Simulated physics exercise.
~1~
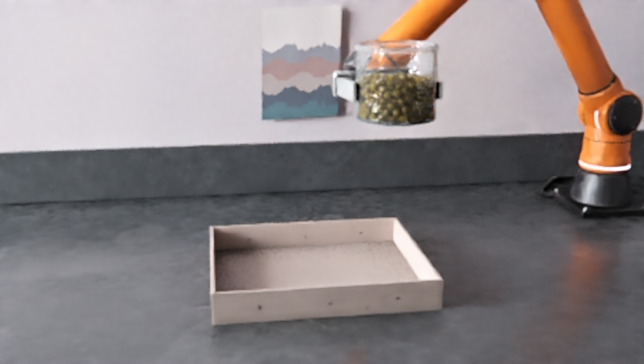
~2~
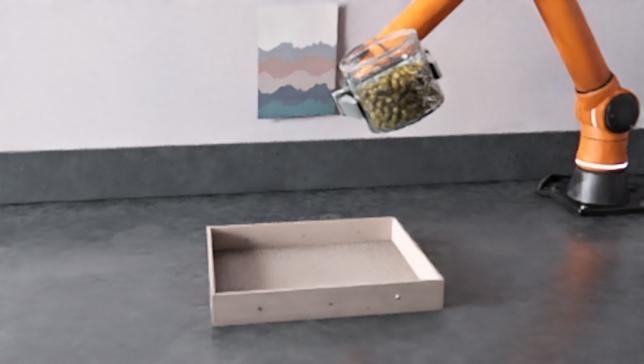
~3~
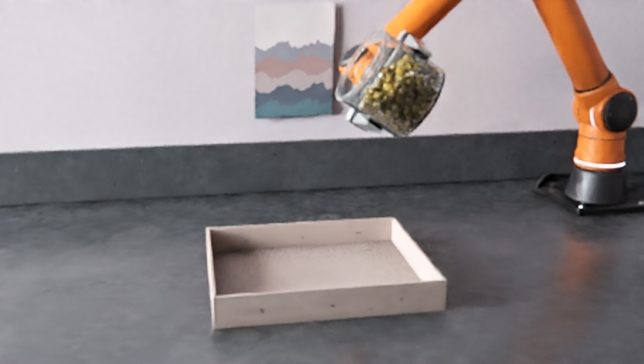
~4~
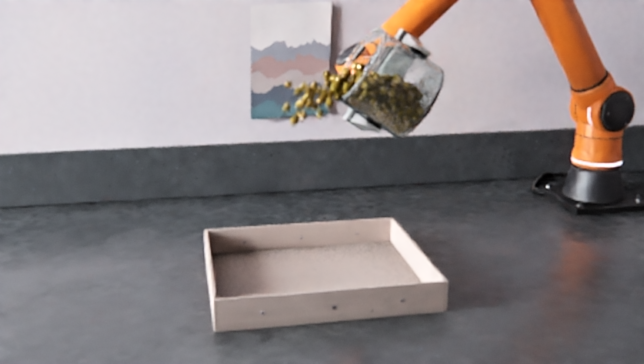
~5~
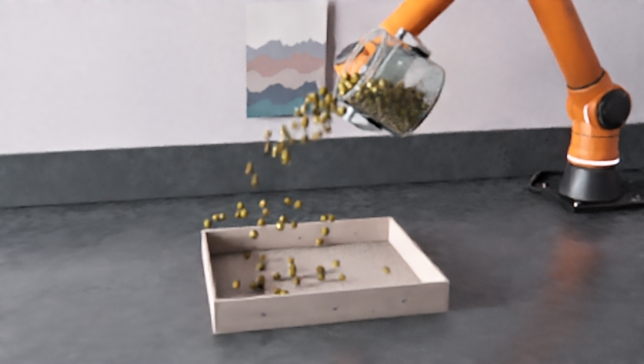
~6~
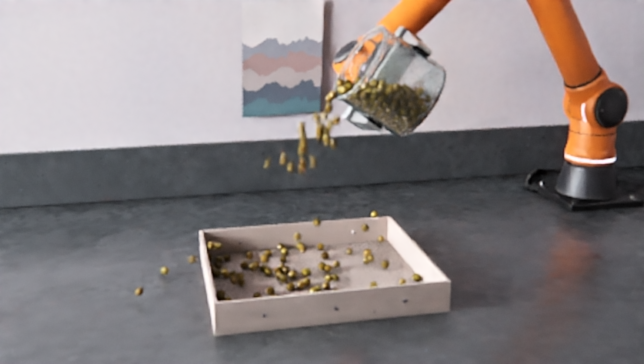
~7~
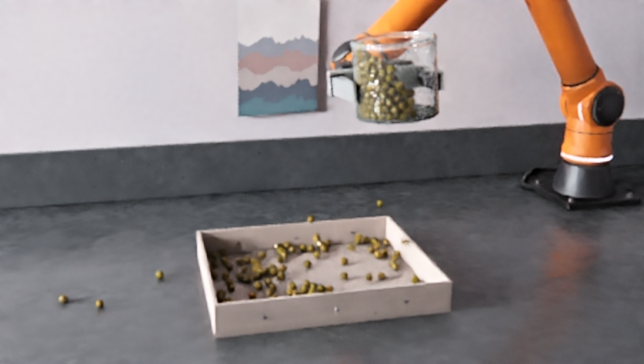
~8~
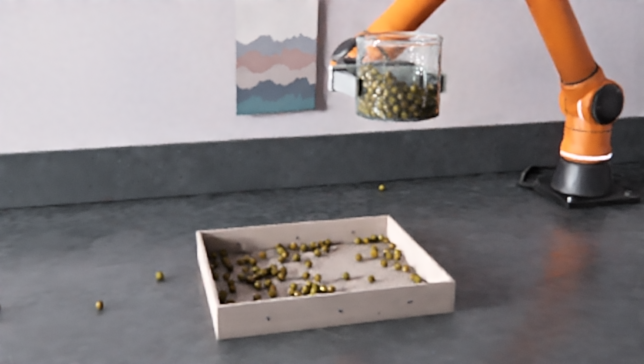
In this clip, an orange robot arm tilts a clear beaker of olive-green beads, pouring some into a shallow open tray on a dark table, then levels it again; many beads remain in the beaker, some lie in the tray, and a few rest on the table.
